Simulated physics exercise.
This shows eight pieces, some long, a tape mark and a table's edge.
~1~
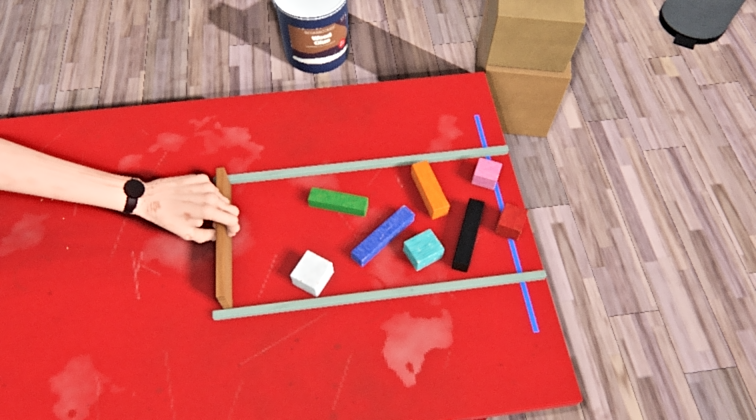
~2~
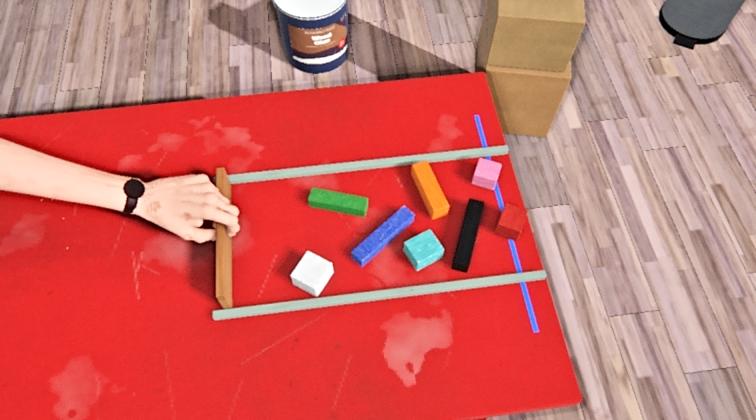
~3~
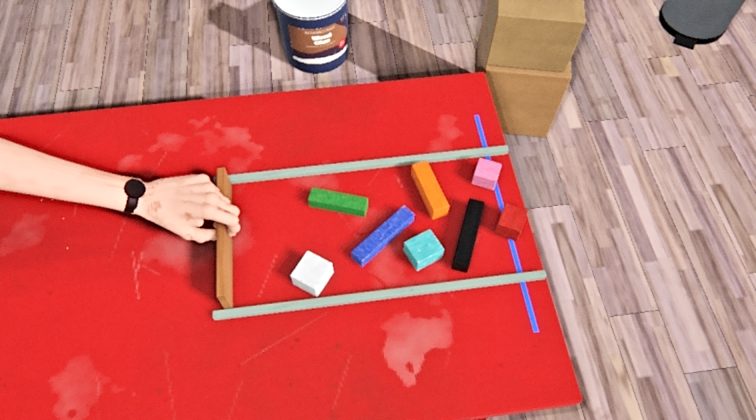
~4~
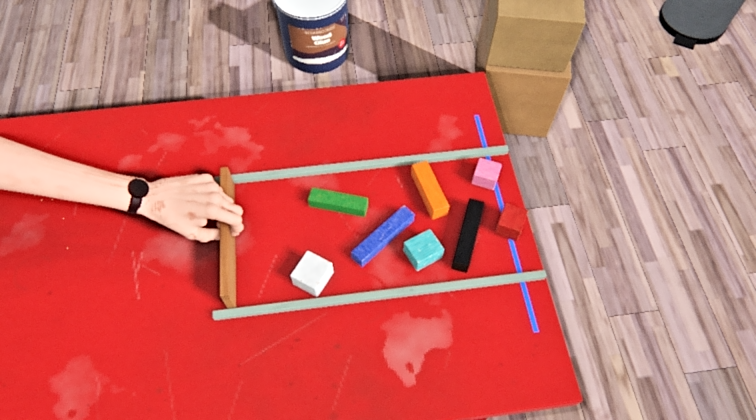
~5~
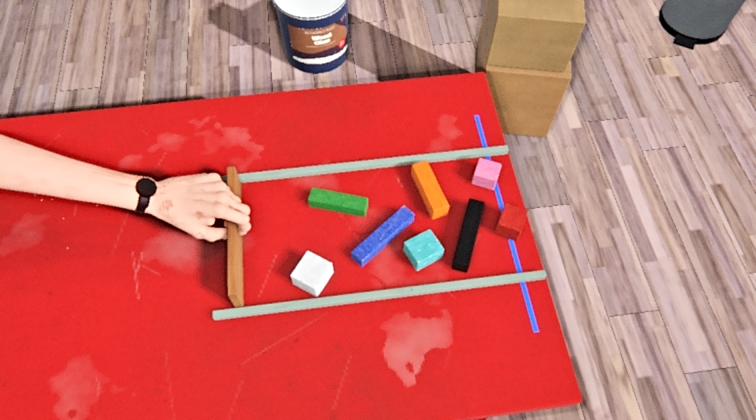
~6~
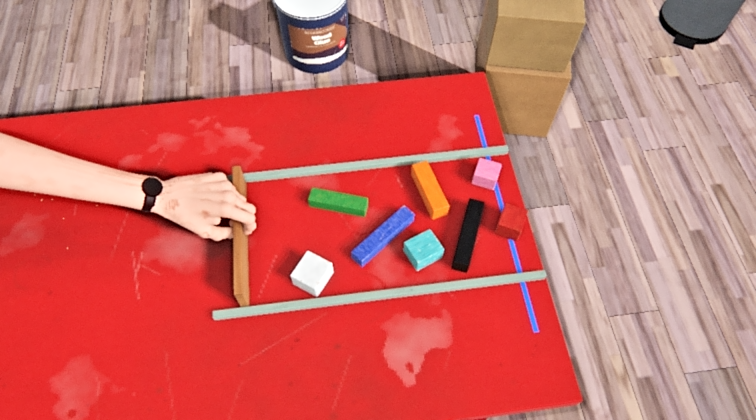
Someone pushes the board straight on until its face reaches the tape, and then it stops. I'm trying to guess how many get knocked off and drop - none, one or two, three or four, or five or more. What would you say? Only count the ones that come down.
After the push, at least five have dropped.
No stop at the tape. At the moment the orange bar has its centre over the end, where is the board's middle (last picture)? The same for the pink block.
For the orange bar, about (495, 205); for the pink block, about (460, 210).
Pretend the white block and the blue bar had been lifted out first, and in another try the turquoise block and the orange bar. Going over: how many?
The first count is 3 and the second is 4.
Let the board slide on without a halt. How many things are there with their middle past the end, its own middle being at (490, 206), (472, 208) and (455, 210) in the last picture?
Middles past end - pos 1: 5, pos 2: 3, pos 3: 1.
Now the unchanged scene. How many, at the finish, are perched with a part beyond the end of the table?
I make it 1.
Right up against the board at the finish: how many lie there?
That makes 1.
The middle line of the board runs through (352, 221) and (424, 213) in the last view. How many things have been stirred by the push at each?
The count reaches 4 first and 8 second.
Soon after, none off yet; red block at rest near (511, 222); pink block at rest near (487, 174); black stick at rest near (468, 235).
In the end, the number that fall off is five or more; gone, green bar, blue bar, turquoise block, orange bar, black stick, pink block and red block.
